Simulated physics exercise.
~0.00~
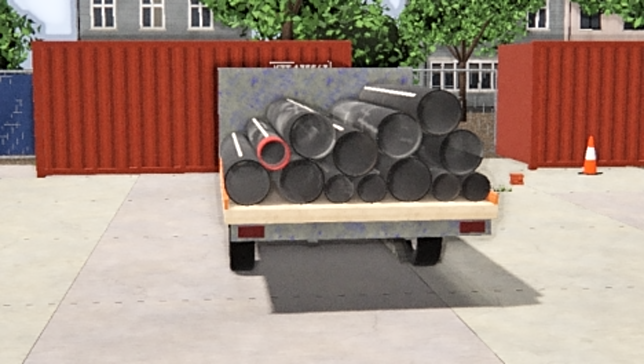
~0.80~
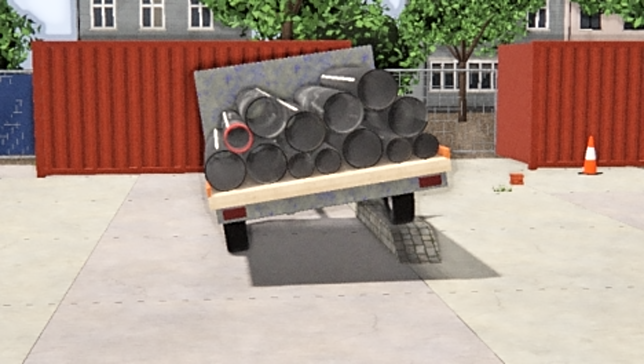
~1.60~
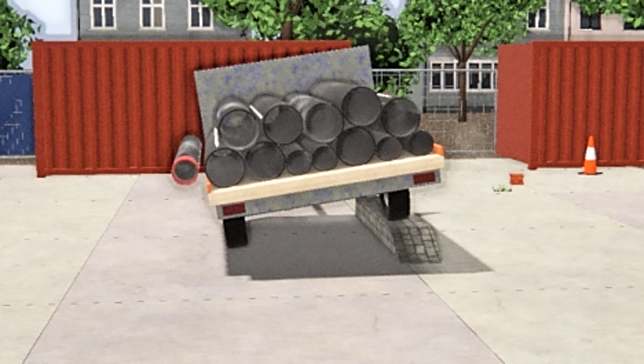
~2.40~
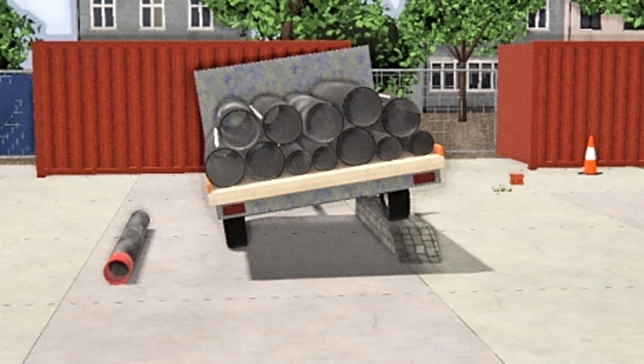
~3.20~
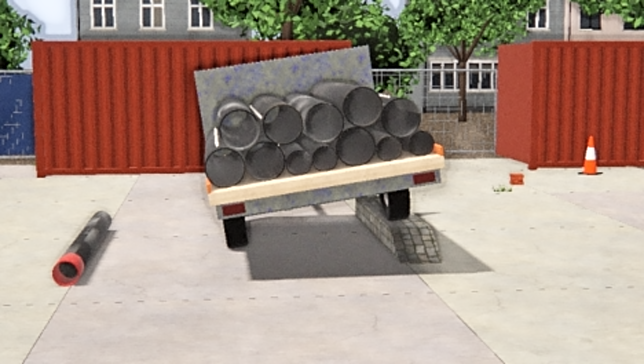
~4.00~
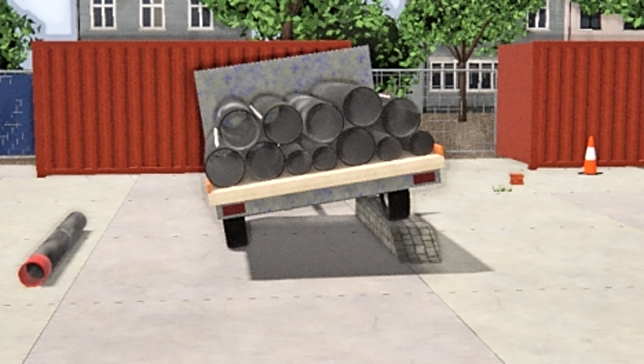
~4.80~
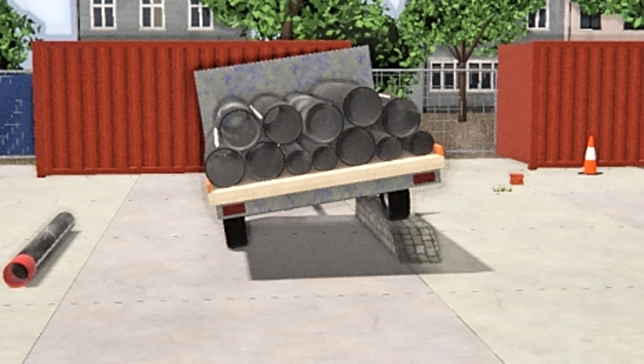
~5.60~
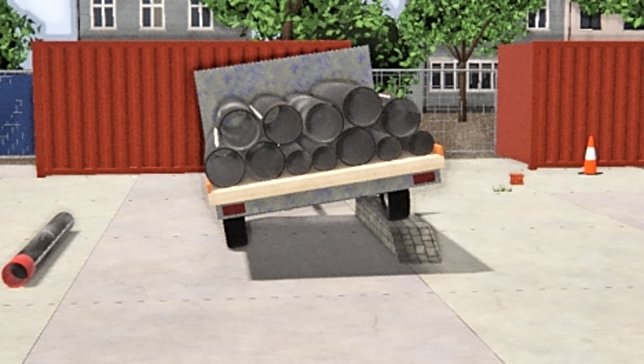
In a paved yard with red containers, a trailer loaded with dark pipes tilted left as one wheel climbed a ramp, and the red-ended pipe tumbled off the left side, rolled away across the ground and came to rest while the others stayed aboard.
